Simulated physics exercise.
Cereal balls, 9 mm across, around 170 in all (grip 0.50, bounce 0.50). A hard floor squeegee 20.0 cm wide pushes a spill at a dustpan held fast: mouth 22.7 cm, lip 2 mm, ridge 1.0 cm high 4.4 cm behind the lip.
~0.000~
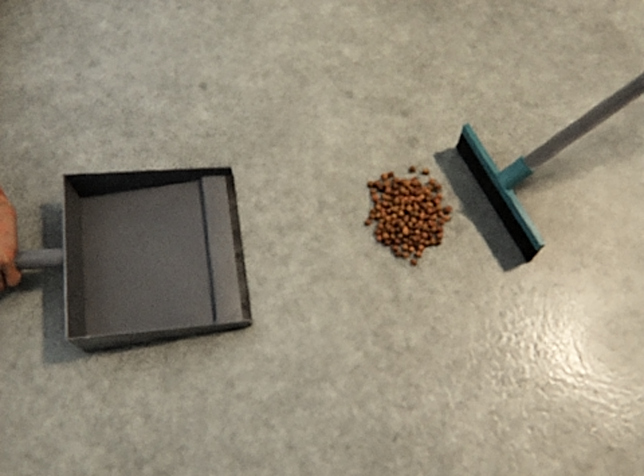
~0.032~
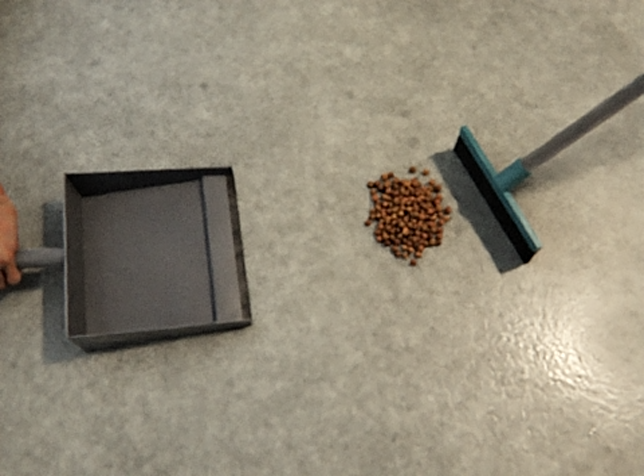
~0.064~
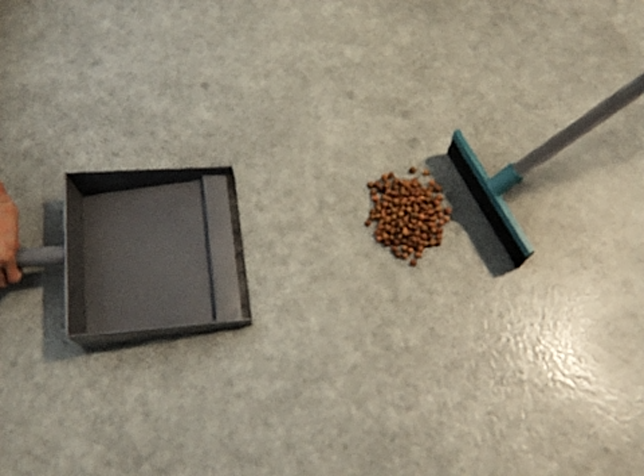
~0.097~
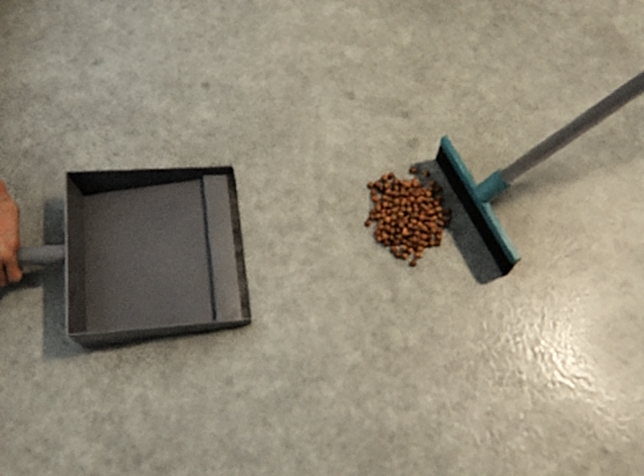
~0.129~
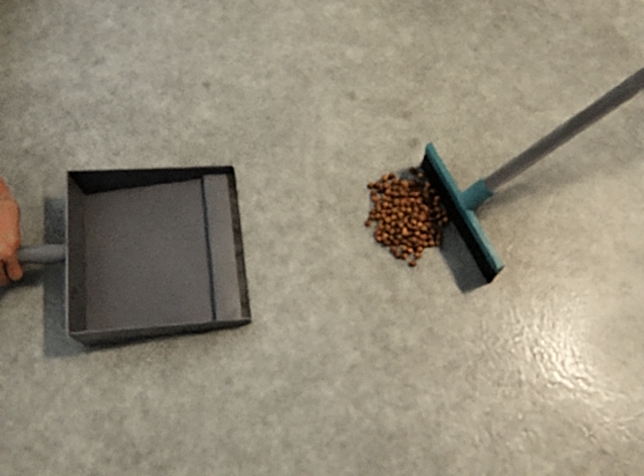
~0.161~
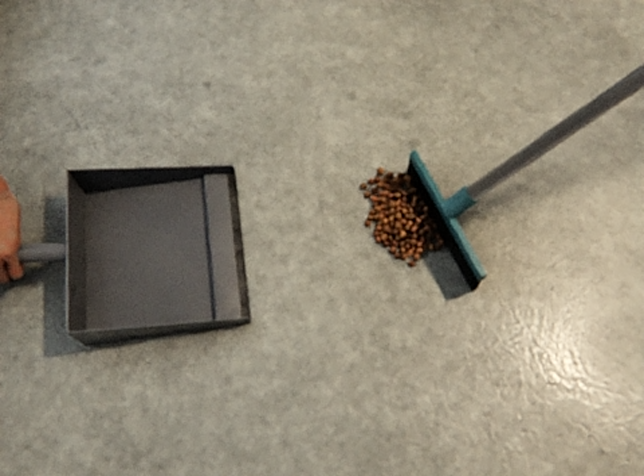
The video shows a teal squeegee on a gray handle sliding left across a hard gray floor into a pile of small brown balls, nudging them slightly, while a hand at left holds a dark dustpan still.
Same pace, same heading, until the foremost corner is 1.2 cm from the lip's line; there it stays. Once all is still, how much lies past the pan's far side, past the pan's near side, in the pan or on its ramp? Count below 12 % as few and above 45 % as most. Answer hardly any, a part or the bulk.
Far side: Hardly any, near side: A part, pan: A part.
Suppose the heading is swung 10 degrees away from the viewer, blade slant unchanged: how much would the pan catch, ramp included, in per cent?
Then about 25 per cent.
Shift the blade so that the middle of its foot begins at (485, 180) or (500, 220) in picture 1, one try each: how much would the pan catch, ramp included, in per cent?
About 30 and 20 per cent.
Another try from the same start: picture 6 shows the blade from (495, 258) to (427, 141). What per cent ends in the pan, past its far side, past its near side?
Pan 20, far 0, near 10.
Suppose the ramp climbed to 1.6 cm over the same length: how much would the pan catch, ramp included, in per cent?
Then about 25 per cent.
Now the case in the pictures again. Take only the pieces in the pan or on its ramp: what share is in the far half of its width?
Roughly 10 per cent.
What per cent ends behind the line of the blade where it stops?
About 15 per cent.
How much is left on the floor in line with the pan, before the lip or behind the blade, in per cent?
Some 45 per cent.
Then, at 0.33 s, middle of the blade 16 cm from the lip; 0 % over the lip, far side 0 %, near side 5 %.
Then, at 0.44 s, middle of the blade 8 cm from the lip; 0 % over the lip, far side 0 %, near side 15 %.
After 0.69 s, middle of the blade 4 cm from the lip; 30 % over the lip, far side 0 %, near side 20 %.
By 1.2 s all is still; far side 0 %, near side 20 %, pan 30 %, in front of the lip or behind the blade 45 %.
